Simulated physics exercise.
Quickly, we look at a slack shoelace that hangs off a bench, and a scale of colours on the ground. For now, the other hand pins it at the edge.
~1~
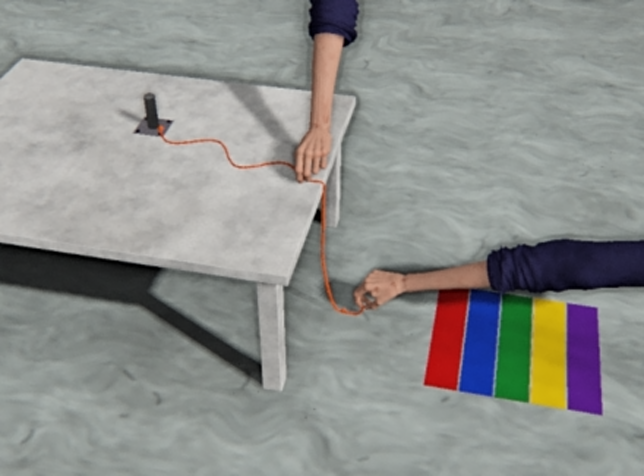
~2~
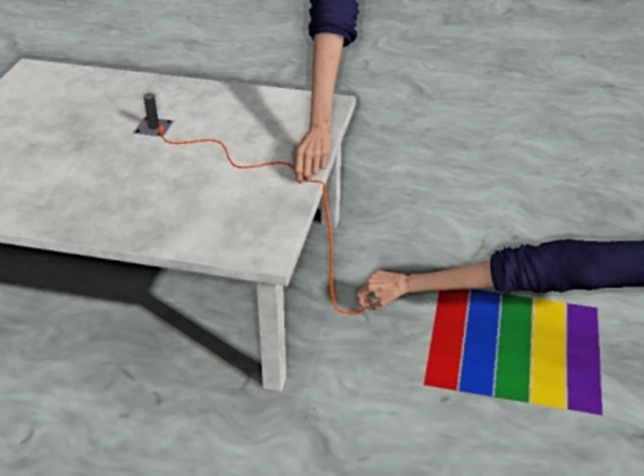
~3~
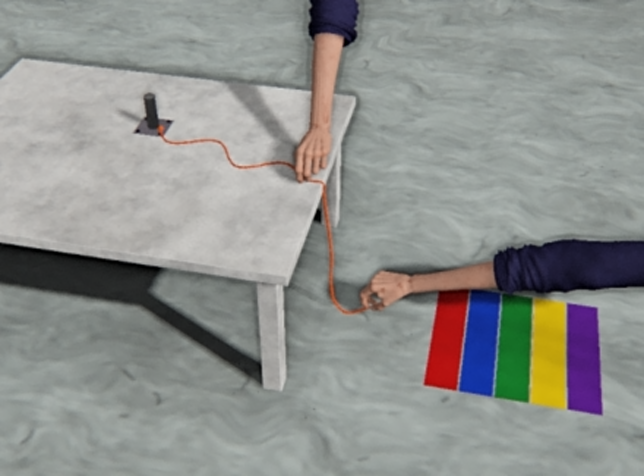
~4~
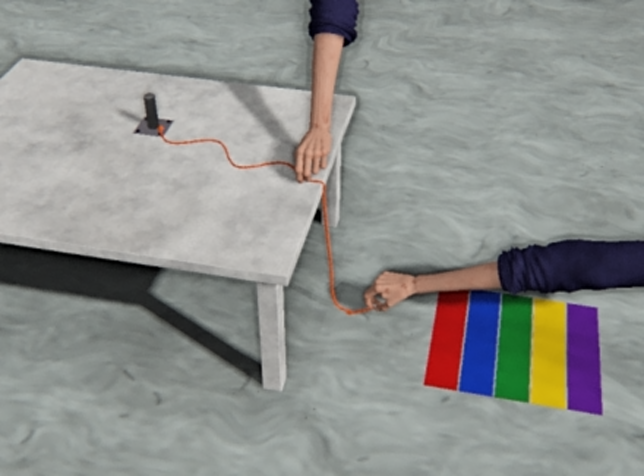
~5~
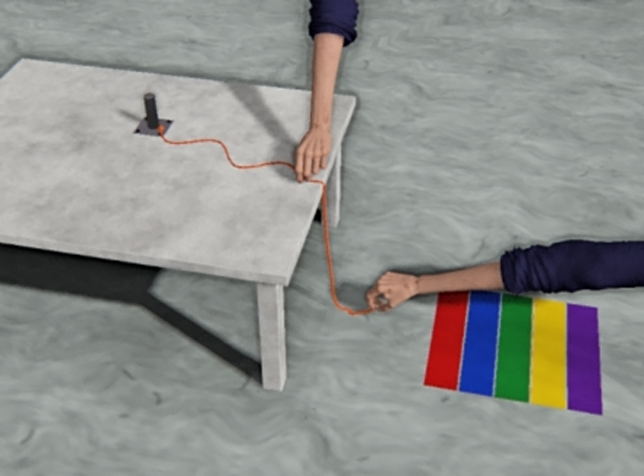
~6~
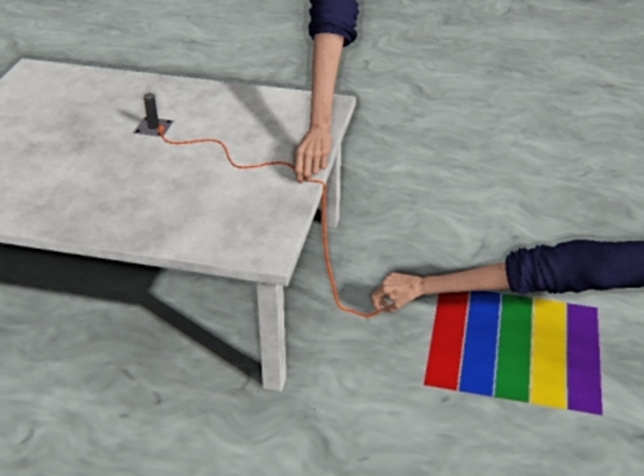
A hand at the lower right, its dark blue sleeve reaching in from the right side, draws the end of a slack orange cord very slightly to the right. The fixed view looks down on a pale grey table, where the cord runs from a small dark post to another hand pressing it still at the edge. On the swirled grey floor lie red, blue, green, yellow and purple stripes.
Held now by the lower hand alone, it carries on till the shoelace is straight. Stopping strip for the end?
Green.
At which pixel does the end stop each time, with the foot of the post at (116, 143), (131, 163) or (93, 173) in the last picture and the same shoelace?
About (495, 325), then (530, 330), then (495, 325).
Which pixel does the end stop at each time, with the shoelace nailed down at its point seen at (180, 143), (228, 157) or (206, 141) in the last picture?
Expect roughly (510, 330) for the first, (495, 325) for the second and (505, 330) for the third.
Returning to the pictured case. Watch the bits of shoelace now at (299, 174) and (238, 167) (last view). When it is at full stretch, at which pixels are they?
In that view they reach (337, 184) and (276, 158).
Early on, end near (448, 319); over red.
Midway, end near (495, 326); over blue.
At the end of the slack, end near (522, 330); over green. It halts on the green strip.
